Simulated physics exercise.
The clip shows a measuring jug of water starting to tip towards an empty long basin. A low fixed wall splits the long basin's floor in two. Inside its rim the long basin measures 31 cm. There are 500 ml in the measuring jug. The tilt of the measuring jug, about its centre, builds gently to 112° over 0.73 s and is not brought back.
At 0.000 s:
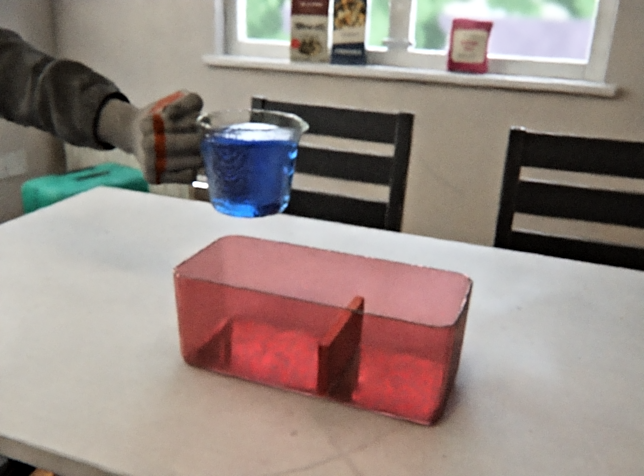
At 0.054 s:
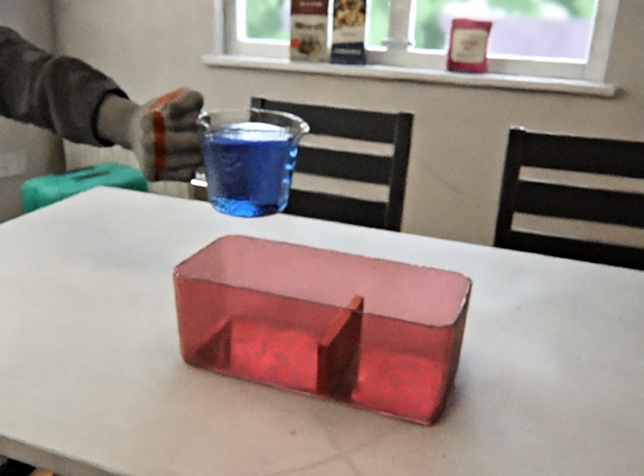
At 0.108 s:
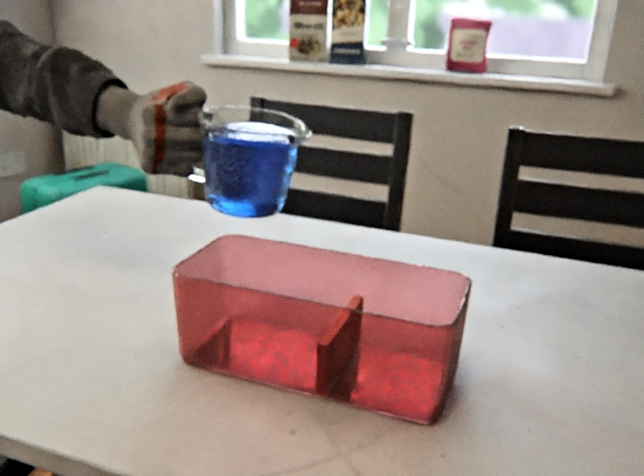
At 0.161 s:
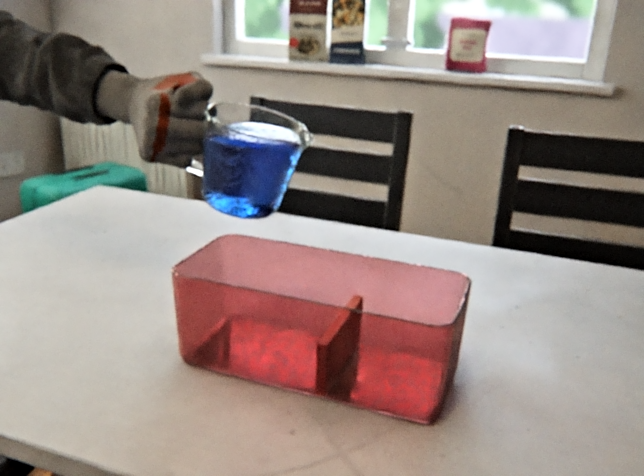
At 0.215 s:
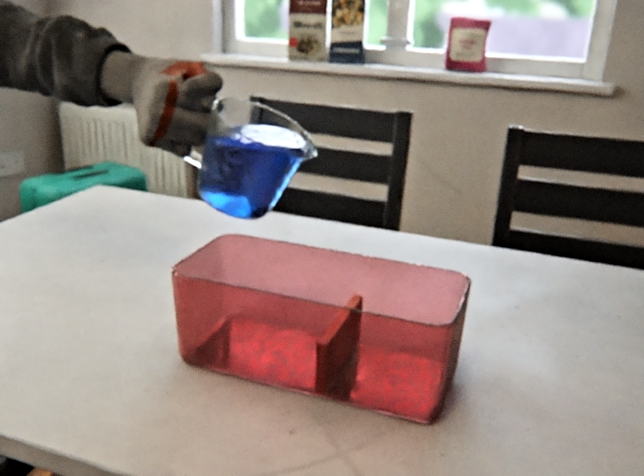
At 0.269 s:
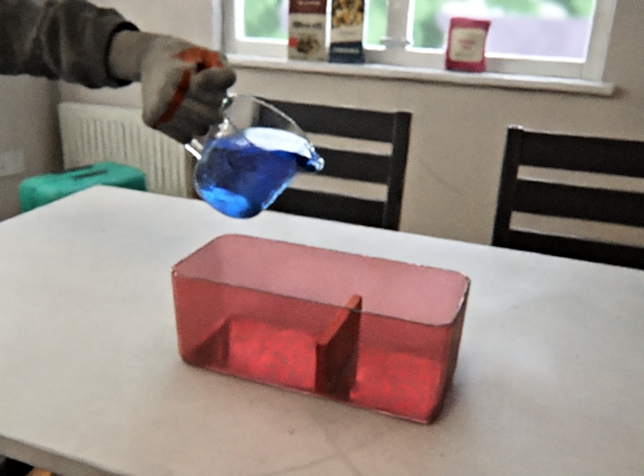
On a pale table near a window, a gloved hand holds a clear measuring jug of blue water almost level above an empty, see-through red basin with a low divider. The hand slowly tilts the jug to the right, gently then more steeply, until the water reaches its lip.
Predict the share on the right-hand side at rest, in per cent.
Roughly 37 per cent is past the wall.
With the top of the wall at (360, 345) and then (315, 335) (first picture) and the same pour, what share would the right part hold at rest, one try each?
In turn about 25 and 80 per cent.
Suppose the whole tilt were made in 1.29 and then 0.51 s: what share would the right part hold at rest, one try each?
First 60, then 25 per cent.
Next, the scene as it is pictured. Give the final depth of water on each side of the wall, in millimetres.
Some 14 mm on the left and 12 mm on the right.
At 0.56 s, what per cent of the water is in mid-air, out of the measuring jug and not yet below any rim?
About 26 per cent.
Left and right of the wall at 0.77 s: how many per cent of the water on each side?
Left about 56, right about 36.
By 0.56 s the tilt is 97° and 39 per cent is still to pour, 8 is left of the wall and 28 right of it.
By 0.77 s the tilt is 112° and 3 per cent is still to pour, 56 is left of the wall and 37 right of it.
By 0.99 s the tilt is 112° and 0 per cent is still to pour, 61 is left of the wall and 37 right of it.
By 1.23 s the tilt is 112° and 0 per cent is still to pour, 61 is left of the wall and 37 right of it.
At rest 61 per cent lies left of the wall, 37 right of it and 1 outside.
